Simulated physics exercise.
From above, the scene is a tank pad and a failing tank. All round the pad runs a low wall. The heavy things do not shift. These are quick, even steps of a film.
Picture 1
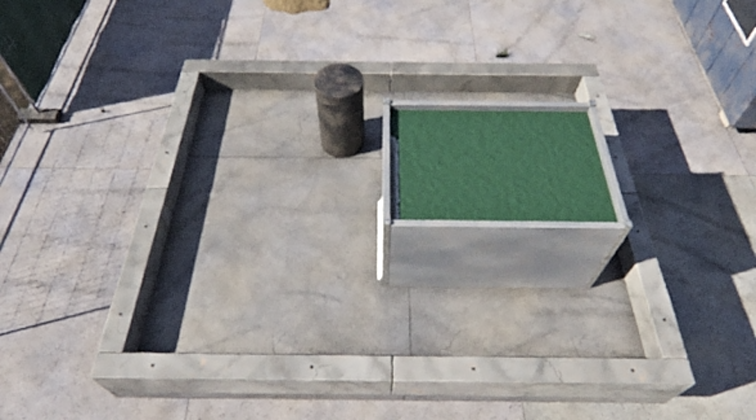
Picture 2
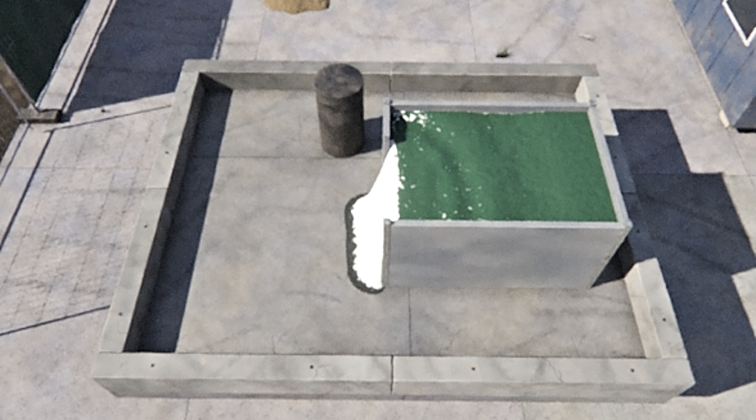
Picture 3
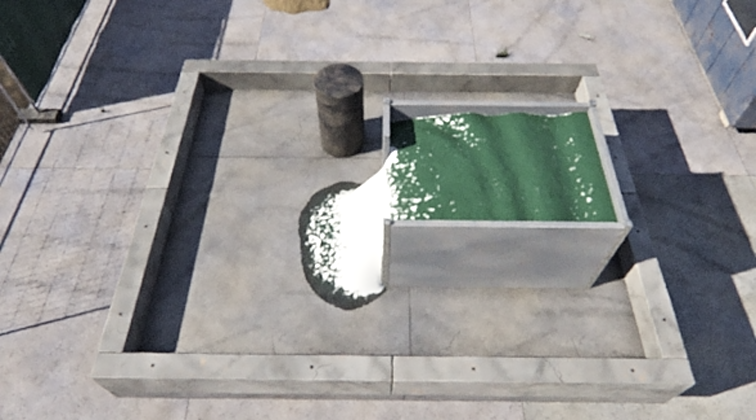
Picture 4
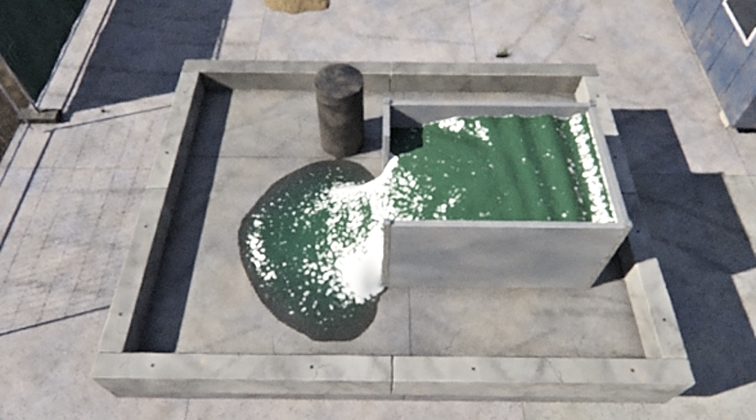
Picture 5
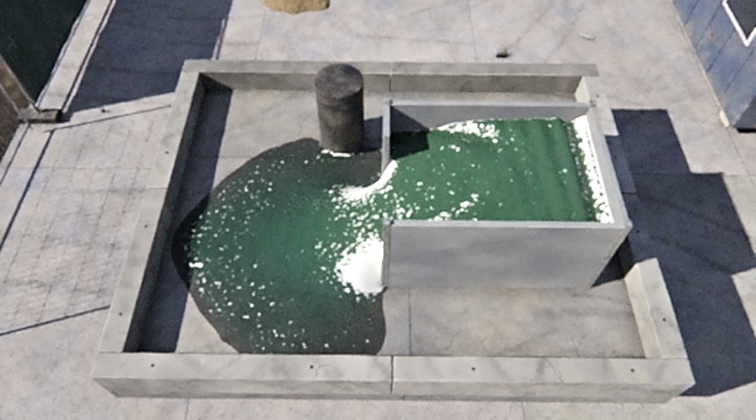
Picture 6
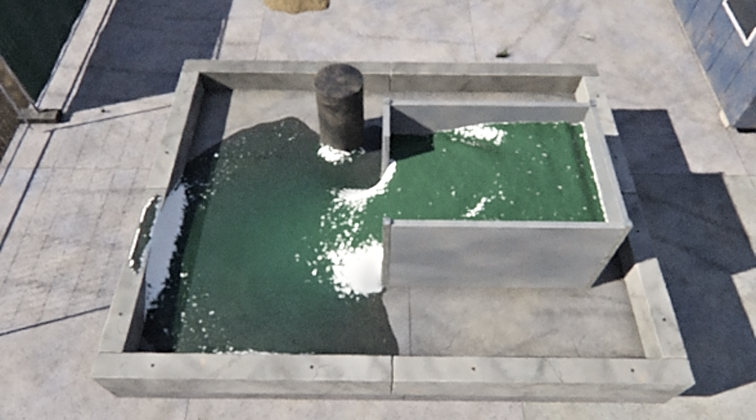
Green water burst from the left side of an open tank, foaming white as it spread across the walled concrete pad, around a dark post and up to the left wall, while the tank's level dropped.
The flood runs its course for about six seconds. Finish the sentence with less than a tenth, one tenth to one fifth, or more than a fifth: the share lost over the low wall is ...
The share lost over the low wall is one tenth to one fifth.
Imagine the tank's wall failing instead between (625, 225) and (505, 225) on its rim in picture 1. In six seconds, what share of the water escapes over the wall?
Around 30 percent.
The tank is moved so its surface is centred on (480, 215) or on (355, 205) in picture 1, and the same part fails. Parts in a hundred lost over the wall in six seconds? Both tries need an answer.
Roughly 20 per cent in the first case and 28 per cent in the second.
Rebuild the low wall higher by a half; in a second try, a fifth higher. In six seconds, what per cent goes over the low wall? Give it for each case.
Roughly 4 per cent, then roughly 8 per cent.
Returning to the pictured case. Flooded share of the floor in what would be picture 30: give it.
Estimate: Near 100 %.
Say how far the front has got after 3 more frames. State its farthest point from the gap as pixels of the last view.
(207, 90).
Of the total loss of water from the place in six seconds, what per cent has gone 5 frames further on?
Working it through, I arrive at 10 per cent.
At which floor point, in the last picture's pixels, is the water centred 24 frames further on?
Close to (350, 202), I reckon.
A moment on, water covers 45 % of the floor; the low wall has let 0 % over.
Next, water covers 50 % of the floor; the low wall has let 1 % over.
Then, water covers 60 % of the floor; the low wall has let 12 % over.
Later, water covers 80 % of the floor; the low wall has let 15 % over.
In the end, water covers 80 % of the floor; the low wall has let 15 % over.
